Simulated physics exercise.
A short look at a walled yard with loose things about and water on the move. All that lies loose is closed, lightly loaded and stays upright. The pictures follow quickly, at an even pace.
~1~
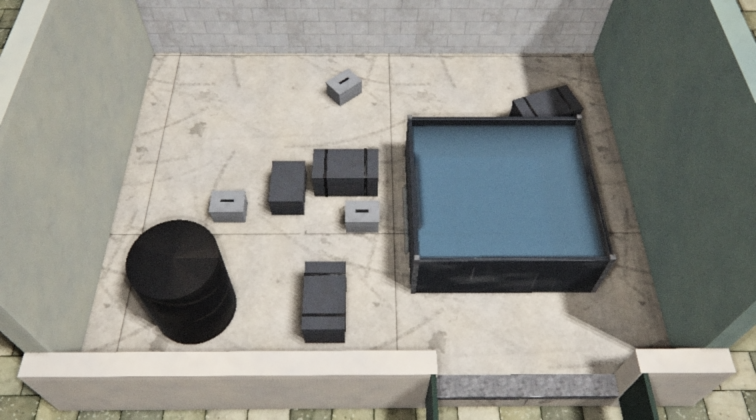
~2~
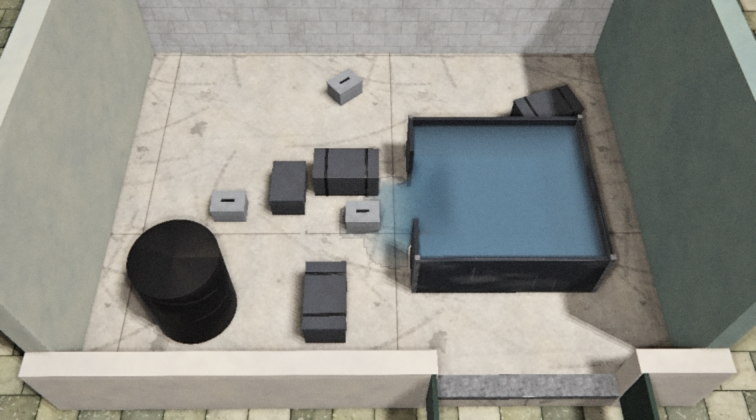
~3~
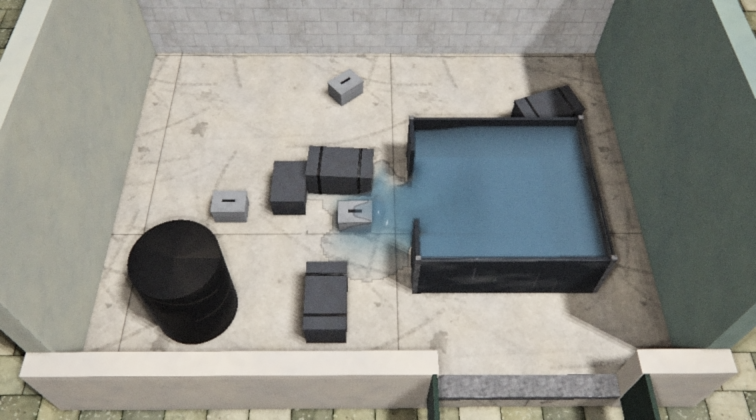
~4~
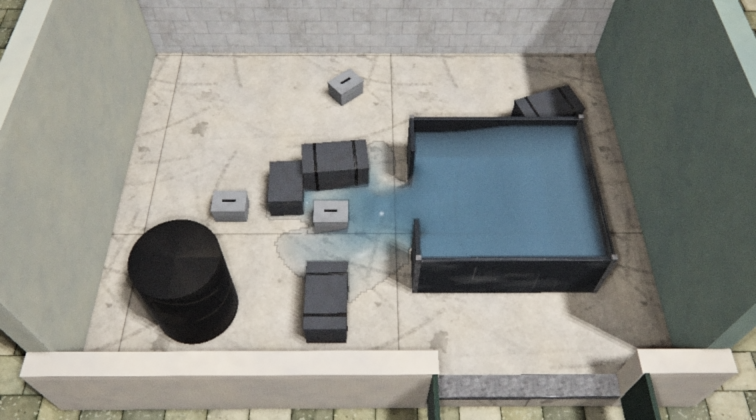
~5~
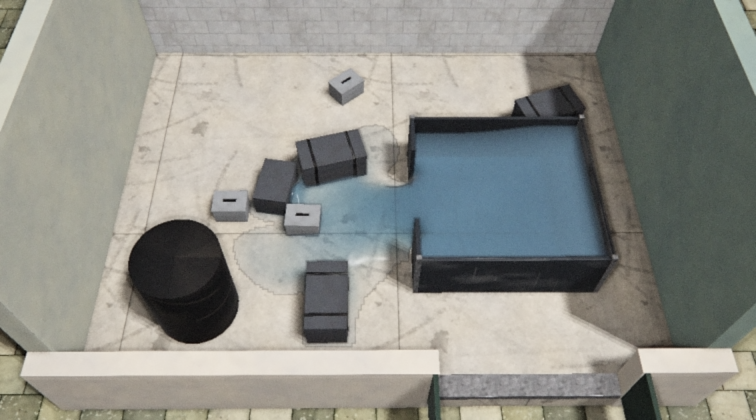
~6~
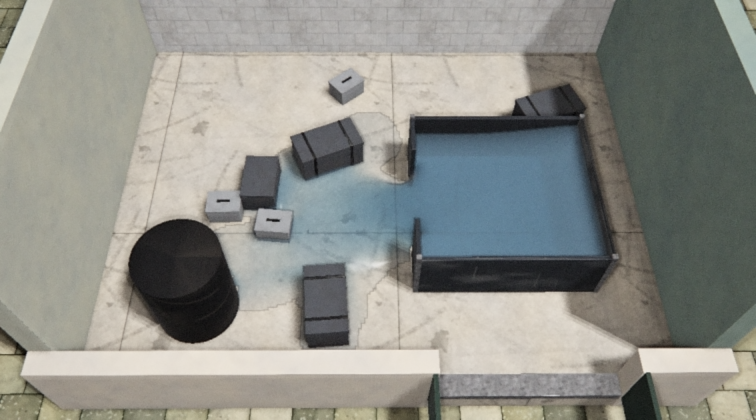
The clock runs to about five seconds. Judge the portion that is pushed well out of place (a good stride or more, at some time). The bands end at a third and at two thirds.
It is two thirds or above.
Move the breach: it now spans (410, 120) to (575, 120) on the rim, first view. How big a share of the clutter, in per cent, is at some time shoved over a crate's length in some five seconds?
About 30 per cent.
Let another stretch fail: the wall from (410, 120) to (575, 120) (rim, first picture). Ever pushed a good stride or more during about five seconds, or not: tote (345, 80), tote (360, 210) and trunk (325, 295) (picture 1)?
In turn: That far or more, short of that, not that far.
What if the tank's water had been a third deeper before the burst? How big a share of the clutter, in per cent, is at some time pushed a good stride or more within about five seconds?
Close to 90 %.
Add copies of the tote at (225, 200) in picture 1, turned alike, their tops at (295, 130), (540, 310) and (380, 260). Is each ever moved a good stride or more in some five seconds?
In turn: Shifted that much, less than that, no.
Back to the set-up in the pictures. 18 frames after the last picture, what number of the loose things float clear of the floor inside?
That makes 3.
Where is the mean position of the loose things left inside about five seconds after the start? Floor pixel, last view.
At about (357, 155).
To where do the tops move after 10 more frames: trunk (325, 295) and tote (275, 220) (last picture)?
Close to (293, 321) and (122, 286).
A moment on, 3 of 7 are well off their spots; 0 afloat.
Next, 4 of 7 are well off their spots; 2 afloat.
Later, 4 of 7 are well off their spots; 3 afloat.
In the end, 5 of 7 are well off their spots, and 5 have been at some point; 4 afloat.
